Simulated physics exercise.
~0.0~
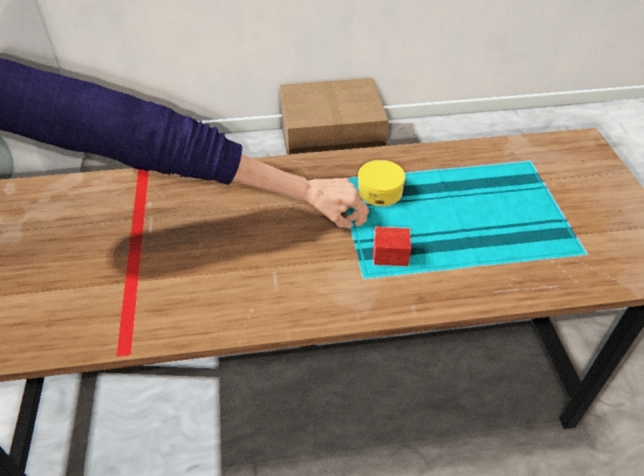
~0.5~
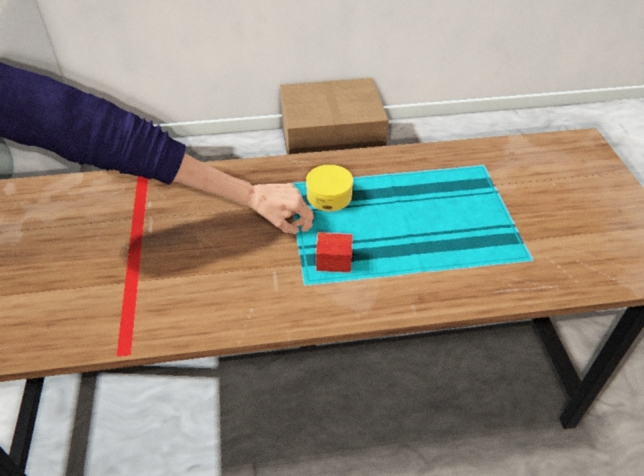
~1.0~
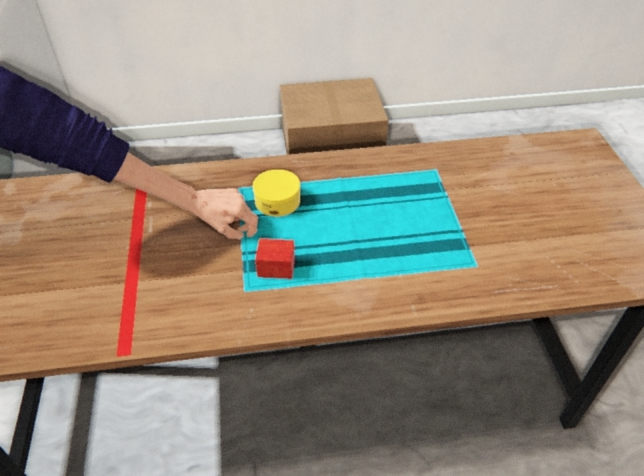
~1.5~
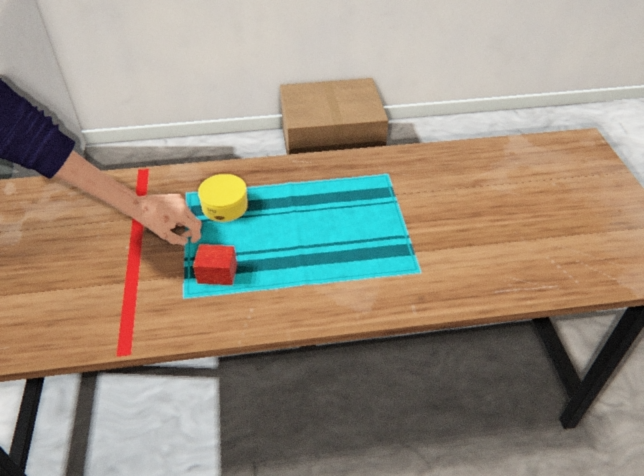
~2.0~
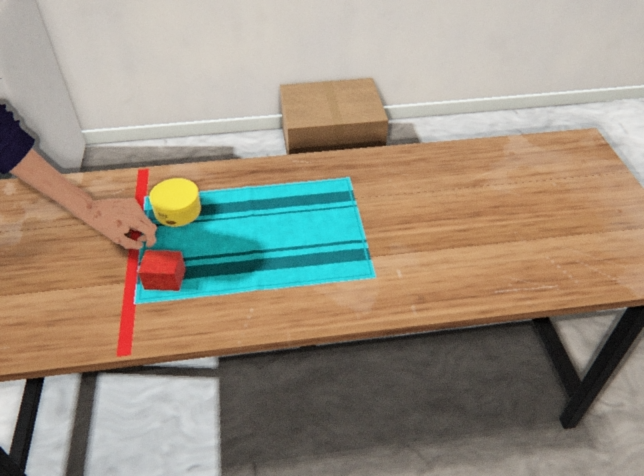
At first, a turquoise tea towel lies toward the right of a wooden table, with a yellow tub near its back left corner and a red block near the front left. A hand in a dark blue sleeve reaches in from the left and grips the towel's left edge. The hand draws the cloth steadily leftward, and the tub and block ride along with it toward a strip of red tape. The arm withdraws farther left as the towel closes the gap. Finally, the hem reaches the tape, with both objects still sitting on the cloth.
